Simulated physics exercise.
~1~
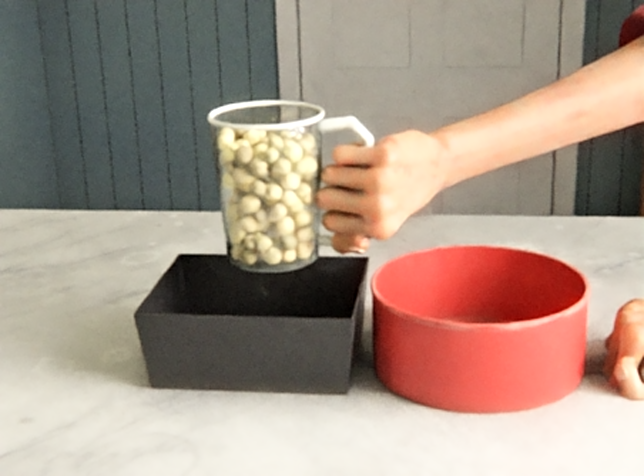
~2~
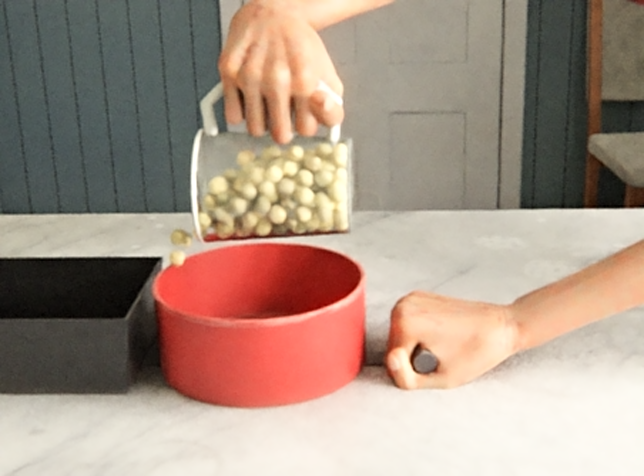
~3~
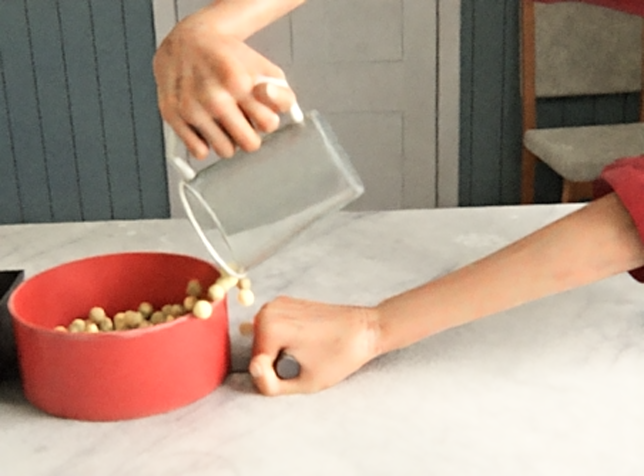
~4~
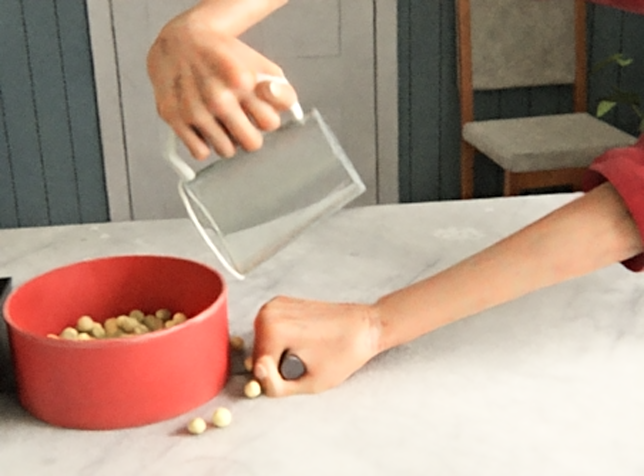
To begin with, a hand holds a clear cup full of pale, round nuts above a black tin, with a red pot standing to its right on a marble table. The other hand draws the tin and pot leftward while the cup tips over, and the first nuts spill near the pot's left rim. As the row keeps sliding left, the nuts pour into the red pot, the last ones falling by its right edge. Finally the cup hangs tilted and empty, most nuts lie in the pot, and a few rest on the table beside the fist.
